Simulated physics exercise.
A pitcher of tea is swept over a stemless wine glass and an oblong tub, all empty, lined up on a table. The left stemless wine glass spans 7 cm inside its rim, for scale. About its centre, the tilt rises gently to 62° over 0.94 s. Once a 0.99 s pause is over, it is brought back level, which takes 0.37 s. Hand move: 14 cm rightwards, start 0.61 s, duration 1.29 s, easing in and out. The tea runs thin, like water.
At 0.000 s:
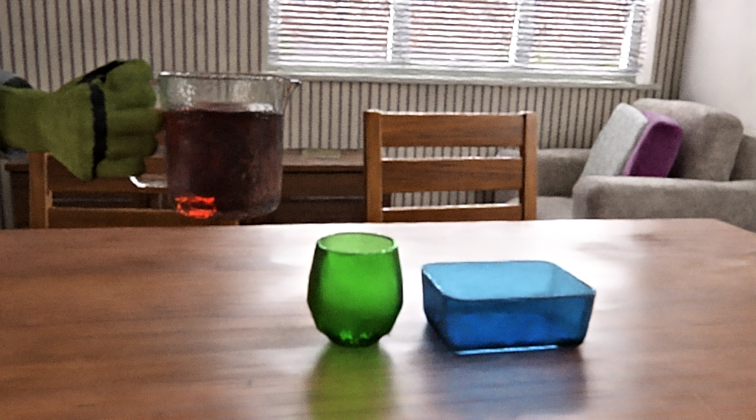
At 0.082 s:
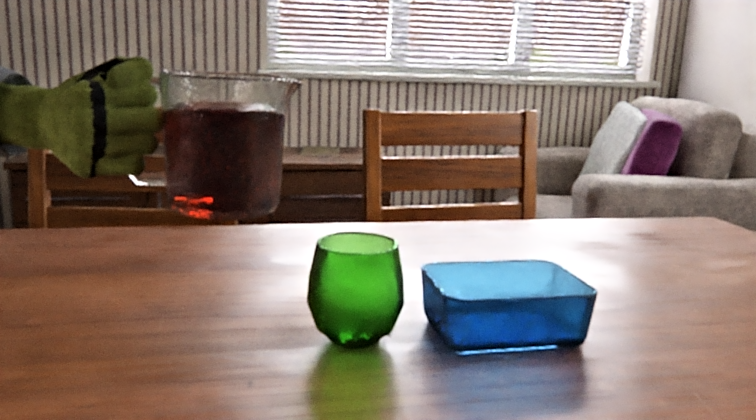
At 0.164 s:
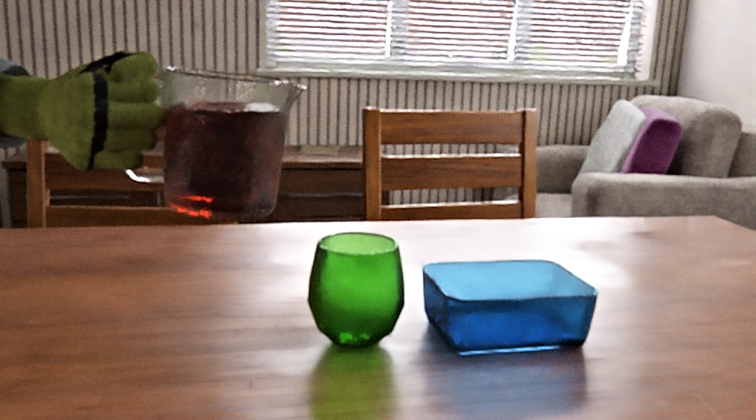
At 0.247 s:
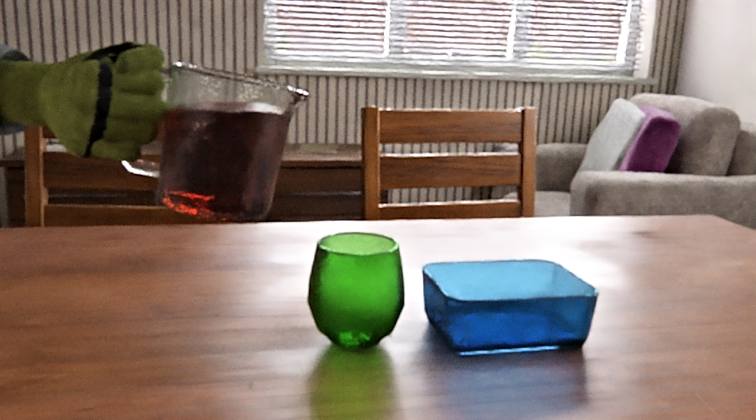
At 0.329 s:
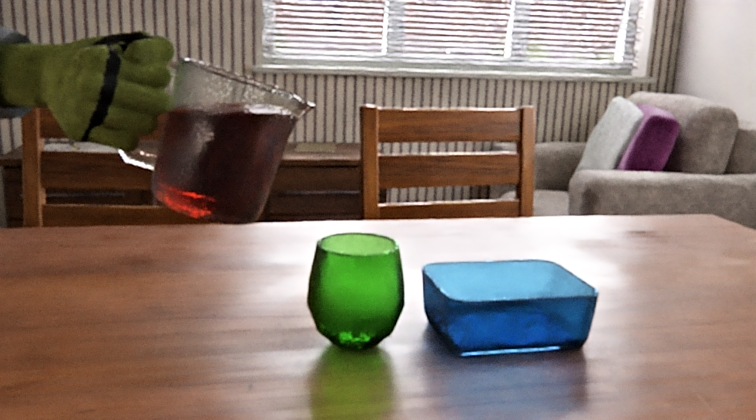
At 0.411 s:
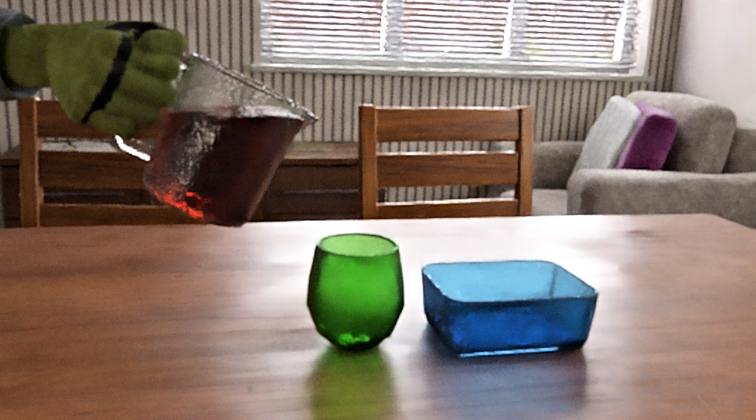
A green-gloved hand holds a clear glass pitcher of dark reddish tea almost upright, beyond a green stemless glass and a blue oblong tub on a wooden table. The hand gradually tilts the pitcher to the right, its spout dipping while the tea shifts toward it, and the two vessels stay still.
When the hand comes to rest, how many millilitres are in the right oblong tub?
About 200 ml.
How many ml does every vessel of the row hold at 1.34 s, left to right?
The left one holds around 140 ml while the right one holds around 70 ml.
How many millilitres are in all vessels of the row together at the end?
Roughly 330 ml in total.
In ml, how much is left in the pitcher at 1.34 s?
330 ml.
Then, 0.94 s in, the tilt is 62° and from the left they hold 110 ml, 0 ml, the pitcher 465 ml, and 0 ml is on the table.
Then, 1.34 s in, the tilt is 62° and from the left they hold 140 ml, 70 ml, the pitcher 330 ml, and 55 ml is on the table.
Then, 1.74 s in, the tilt is 62° and from the left they hold 140 ml, 150 ml, the pitcher 260 ml, and 65 ml is on the table.
Then, 2.19 s in, the tilt is 13° and from the left they hold 140 ml, 195 ml, the pitcher 230 ml, and 70 ml is on the table.
Finally, from the left they hold 140 ml, 195 ml, the pitcher 230 ml, and 70 ml is on the table.
